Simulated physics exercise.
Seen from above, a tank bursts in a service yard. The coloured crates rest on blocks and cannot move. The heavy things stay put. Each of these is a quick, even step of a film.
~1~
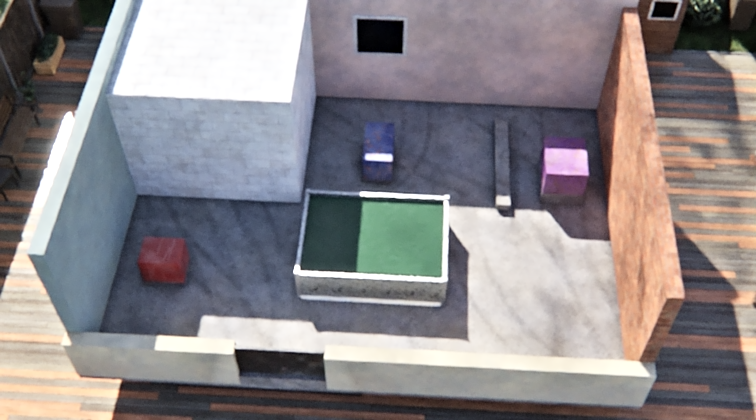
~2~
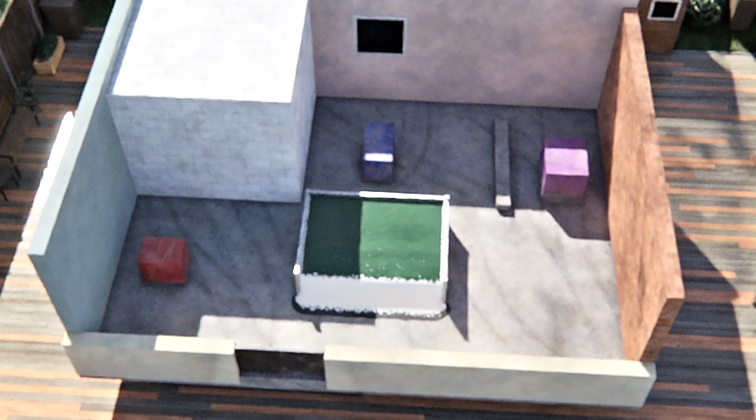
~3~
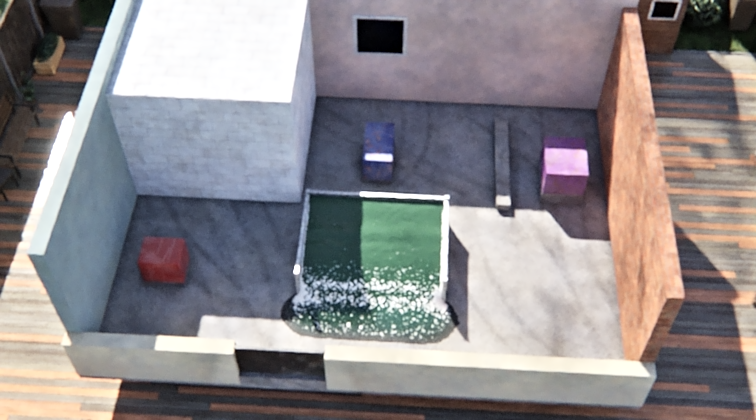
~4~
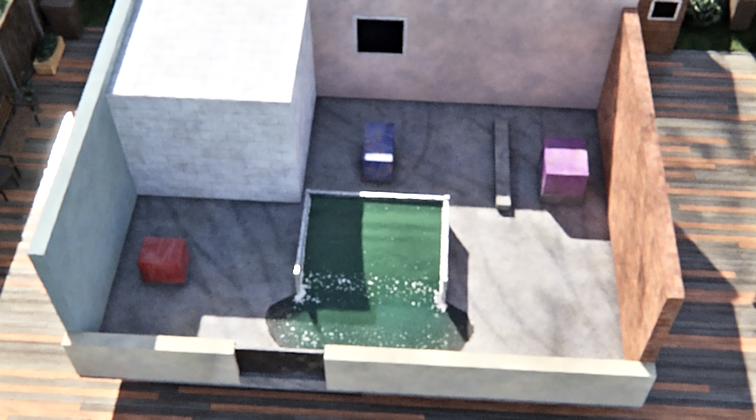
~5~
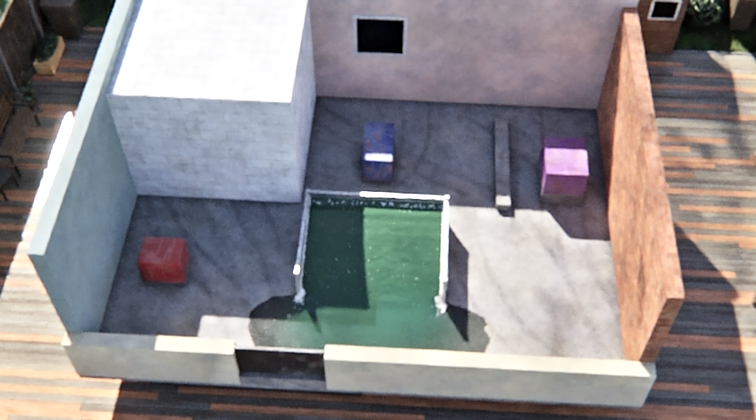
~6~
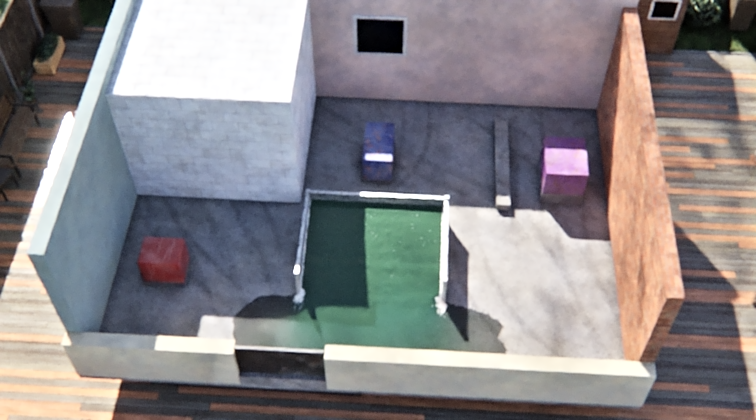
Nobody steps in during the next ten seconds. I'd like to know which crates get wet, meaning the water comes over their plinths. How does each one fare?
The red crate does get wet. The blue crate does not get wet. The purple crate does not get wet.
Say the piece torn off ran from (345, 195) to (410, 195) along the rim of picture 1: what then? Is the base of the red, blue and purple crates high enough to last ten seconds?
In that case the red crate is never flooded, the blue crate is flooded and the purple crate is never flooded.
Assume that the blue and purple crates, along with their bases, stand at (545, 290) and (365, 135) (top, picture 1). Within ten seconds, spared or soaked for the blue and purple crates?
Result - blue crate is overtopped, purple crate is missed.
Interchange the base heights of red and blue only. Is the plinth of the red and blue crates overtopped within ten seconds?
Red: Is reached; blue: Stays clear.
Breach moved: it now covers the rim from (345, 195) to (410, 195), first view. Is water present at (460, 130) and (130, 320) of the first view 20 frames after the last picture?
Going through them in turn, the first is drenched and the second is untouched by it.
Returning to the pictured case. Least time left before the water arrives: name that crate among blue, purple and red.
Answer: The one in red.
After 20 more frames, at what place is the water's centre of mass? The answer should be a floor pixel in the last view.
I'd say around (370, 303).
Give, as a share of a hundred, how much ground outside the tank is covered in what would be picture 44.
By my count, 75 percent.
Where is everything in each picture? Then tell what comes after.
In the first picture, the open tank at (374, 237) is whole and still.
In the second picture, the front is at (296, 299), out from the gap at (371, 290).
In the third picture, water pours out at (371, 292) and has run to (286, 314).
In the fourth picture, the front is at (467, 330), out from the gap at (371, 293).
In the fifth picture, water pours out at (371, 293) and has run to a hidden place.
In the sixth picture, the front is at a hidden place, out from the gap at (371, 293).
A moment on, water covers 20 % of the floor; the red crate not reached, the blue crate not reached, the purple crate not reached.
Next, water covers 35 % of the floor; the red crate water round its plinth, the blue crate not reached, the purple crate not reached.
Then, water covers 50 % of the floor; the red crate water round its plinth, the blue crate not reached, the purple crate water round its plinth.
Later, water covers 75 % of the floor; the red crate water round its plinth, the blue crate not reached, the purple crate water round its plinth.
In the end, water covers 95 % of the floor; the red crate was topped, the blue crate stayed above the water, the purple crate stayed above the water.
